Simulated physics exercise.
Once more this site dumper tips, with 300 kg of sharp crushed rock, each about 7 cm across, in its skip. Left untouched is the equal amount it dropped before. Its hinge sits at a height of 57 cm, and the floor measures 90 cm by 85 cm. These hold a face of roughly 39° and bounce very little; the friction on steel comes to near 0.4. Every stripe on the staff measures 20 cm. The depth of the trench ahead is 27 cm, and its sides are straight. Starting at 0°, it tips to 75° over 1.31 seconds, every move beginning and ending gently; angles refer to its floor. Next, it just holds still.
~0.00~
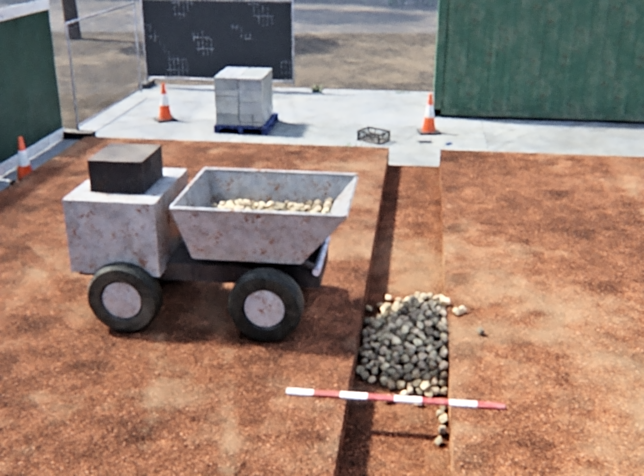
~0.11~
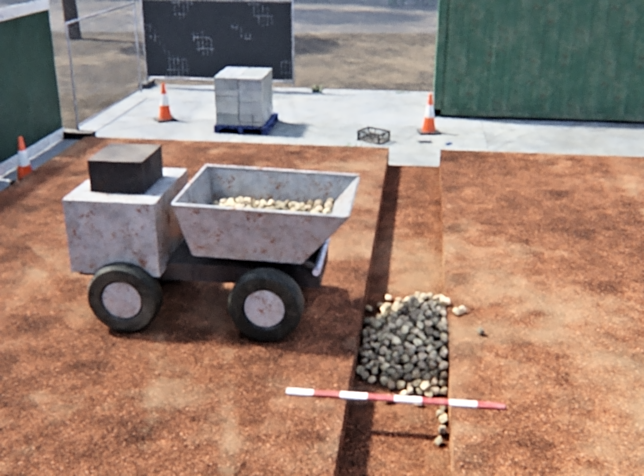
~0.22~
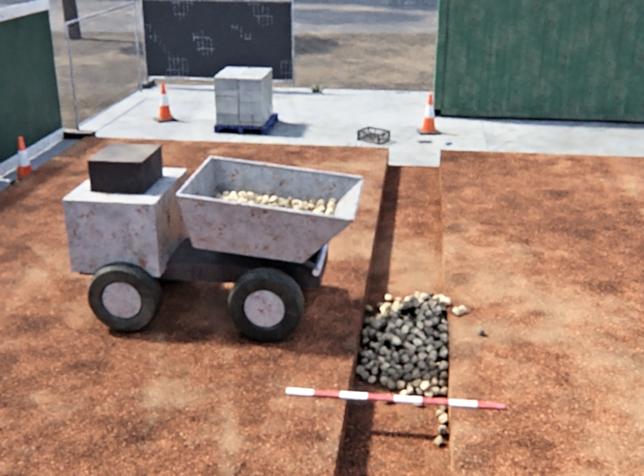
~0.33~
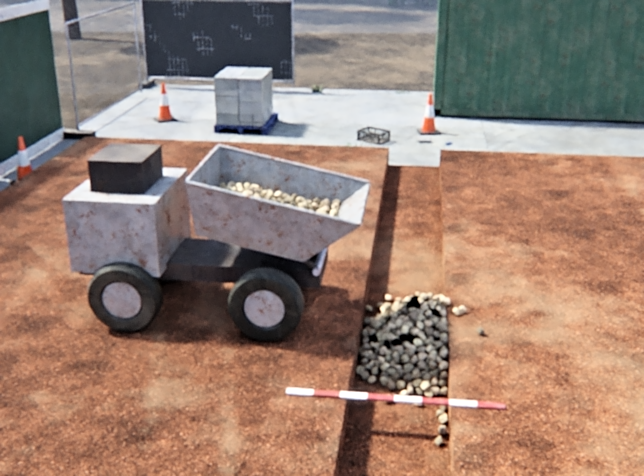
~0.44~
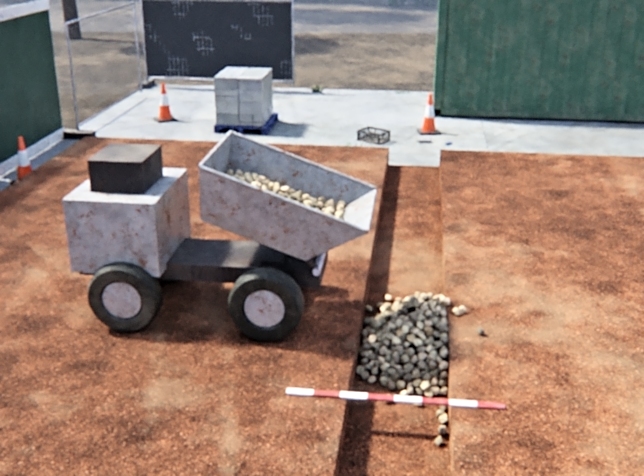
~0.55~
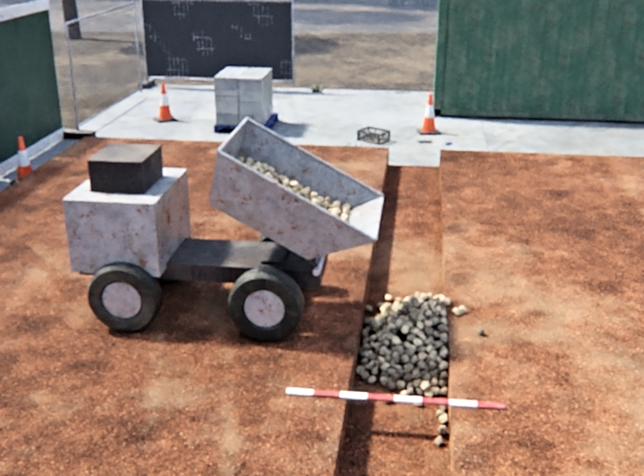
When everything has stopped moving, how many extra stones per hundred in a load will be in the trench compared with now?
About 74 per hundred.
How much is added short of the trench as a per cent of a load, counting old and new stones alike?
Near 0 %.
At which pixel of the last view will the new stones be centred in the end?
Their middle rests near (427, 315).
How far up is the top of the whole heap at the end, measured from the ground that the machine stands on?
I'd say close to 26 cm above the ground.
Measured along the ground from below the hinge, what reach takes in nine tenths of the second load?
I'd estimate about 140 cm.
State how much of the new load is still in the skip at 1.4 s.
Near 85 per cent of the load is held.
After 1.0 s the floor is at 63°; in per cent of one load, 100 in the skip, 100 in the trench, 0 past the trench; the foremost stones are at (452, 323).
After 1.4 s the floor is at 75°; in per cent of one load, 85 in the skip, 114 in the trench, 0 past the trench; the foremost stones are at (452, 323).
After 1.8 s the floor is at 75°; in per cent of one load, 38 in the skip, 148 in the trench, 14 past the trench; the foremost stones are at (486, 321).
After 4.3 s the floor is at 75°; in per cent of one load, 0 in the skip, 174 in the trench, 26 past the trench; the foremost stones are at (532, 323). Net gain in the trench, 74.
